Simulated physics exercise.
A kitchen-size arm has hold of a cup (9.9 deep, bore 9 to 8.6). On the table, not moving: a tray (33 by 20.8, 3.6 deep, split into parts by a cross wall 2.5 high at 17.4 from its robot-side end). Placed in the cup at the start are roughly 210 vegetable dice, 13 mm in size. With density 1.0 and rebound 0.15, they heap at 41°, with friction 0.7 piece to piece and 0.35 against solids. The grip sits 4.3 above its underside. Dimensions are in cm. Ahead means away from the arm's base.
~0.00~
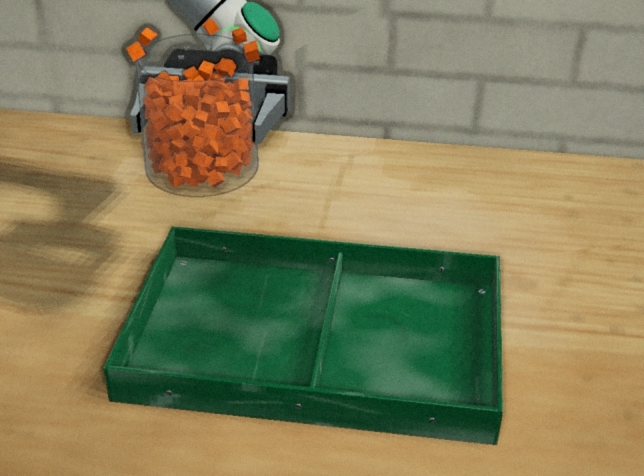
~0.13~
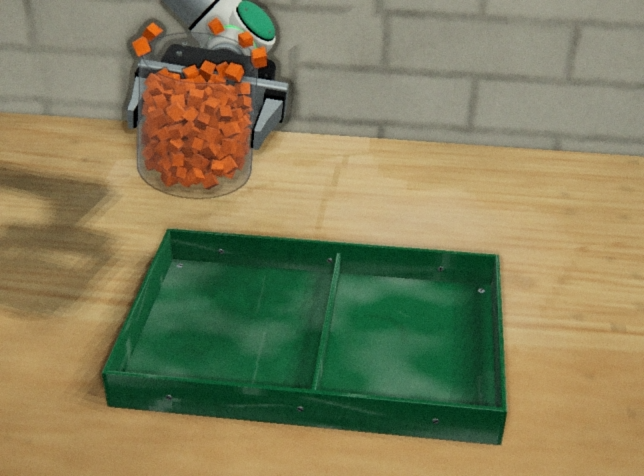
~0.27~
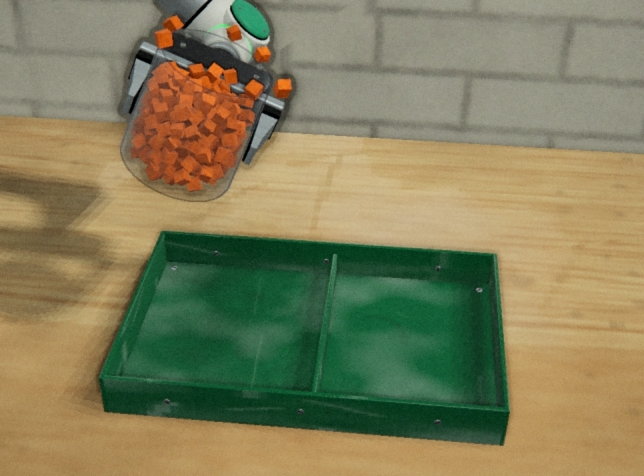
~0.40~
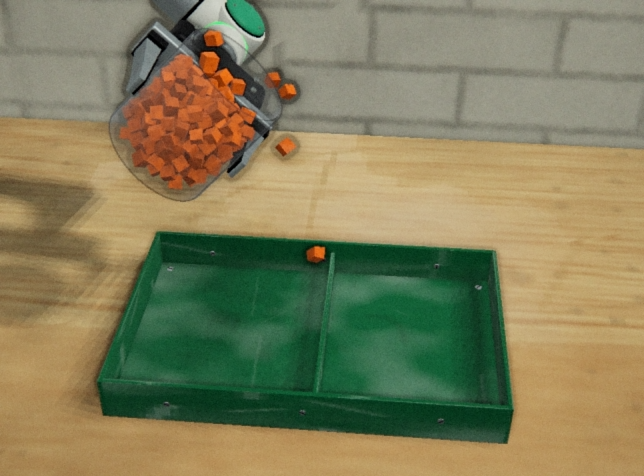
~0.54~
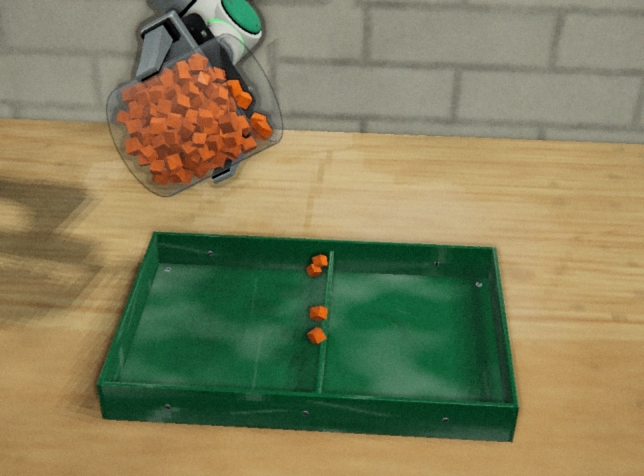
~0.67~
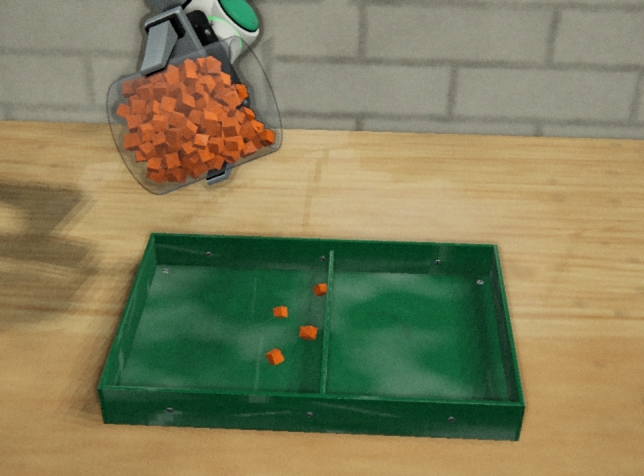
On a wooden table by a pale brick wall, a robot arm holds a clear cup heaped with orange cubes behind an empty green divided tray. The cup tilts steadily toward the right, and four cubes drop into the tray's left section, landing near the divider and scattering slightly leftward.
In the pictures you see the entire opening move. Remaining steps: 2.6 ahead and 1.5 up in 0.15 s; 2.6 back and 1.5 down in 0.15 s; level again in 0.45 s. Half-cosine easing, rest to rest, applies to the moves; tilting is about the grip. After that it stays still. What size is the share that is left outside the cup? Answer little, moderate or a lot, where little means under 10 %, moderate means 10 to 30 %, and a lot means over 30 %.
Little.
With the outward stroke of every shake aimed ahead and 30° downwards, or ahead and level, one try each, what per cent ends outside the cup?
It comes to around 0 per cent on the first try and around 5 per cent on the second.
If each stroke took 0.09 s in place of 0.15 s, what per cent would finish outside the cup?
In that case some 20 per cent.
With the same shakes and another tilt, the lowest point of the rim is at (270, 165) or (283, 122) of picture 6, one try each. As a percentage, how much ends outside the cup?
I'd put them at some 20 and 0 in a hundred.
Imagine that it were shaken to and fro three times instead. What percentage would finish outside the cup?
Result: Approximately 5 per cent.
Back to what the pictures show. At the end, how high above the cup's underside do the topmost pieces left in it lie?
Roughly 10.0 cm.
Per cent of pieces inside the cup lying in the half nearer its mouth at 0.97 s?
About 40 percent.
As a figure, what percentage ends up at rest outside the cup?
Around 5 in a hundred.
After 0.97 s, tilted 66° forward, highest piece 26 above the table; 205 in the cup, 4 in the robot-side part, 3 in flight or on a rim.
After 1.27 s, tilted 17° forward, highest piece 27 above the table; 205 in the cup, 6 in the robot-side part, 1 in the far-side part.
After 1.62 s, level, highest piece 28 above the table; 205 in the cup, 6 in the robot-side part, 1 in the far-side part.
After 2.67 s, level, highest piece 28 above the table; 205 in the cup, 6 in the robot-side part, 1 in the far-side part.
At rest, 205 in the cup, 6 in the robot-side part, 1 in the far-side part. That is 3 % outside the cup.
